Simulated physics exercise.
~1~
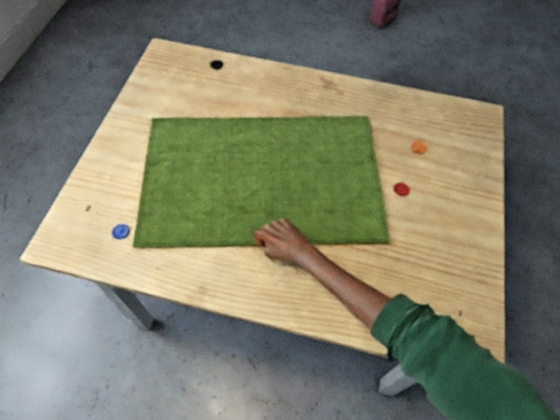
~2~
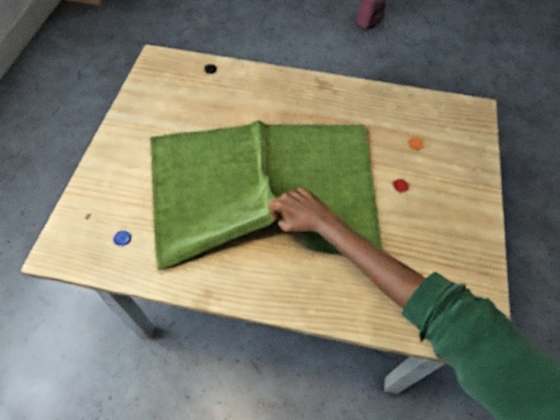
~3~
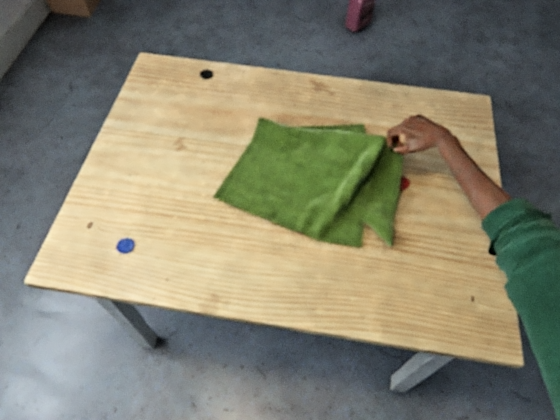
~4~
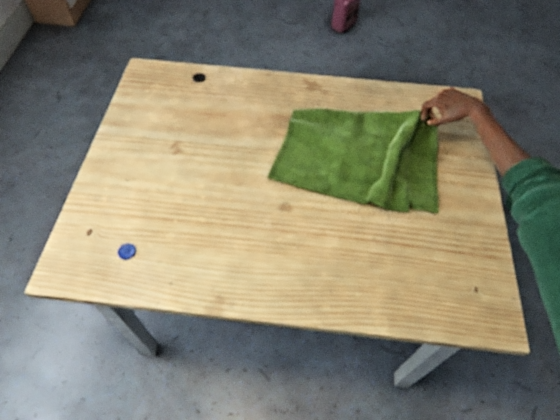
At the start, a green hand towel lies flat on a wooden table, with a black button, a blue token, a red cap and an orange badge around it. A hand in a green sleeve pinches the towel's near edge, lifts it and pulls it into a raised fold. The hand then drags the towel to the right, bunching it as it slides over the orange badge and reaches the red cap. It ends crumpled near the table's right side, still held, hiding both, while the button and token stay uncovered.
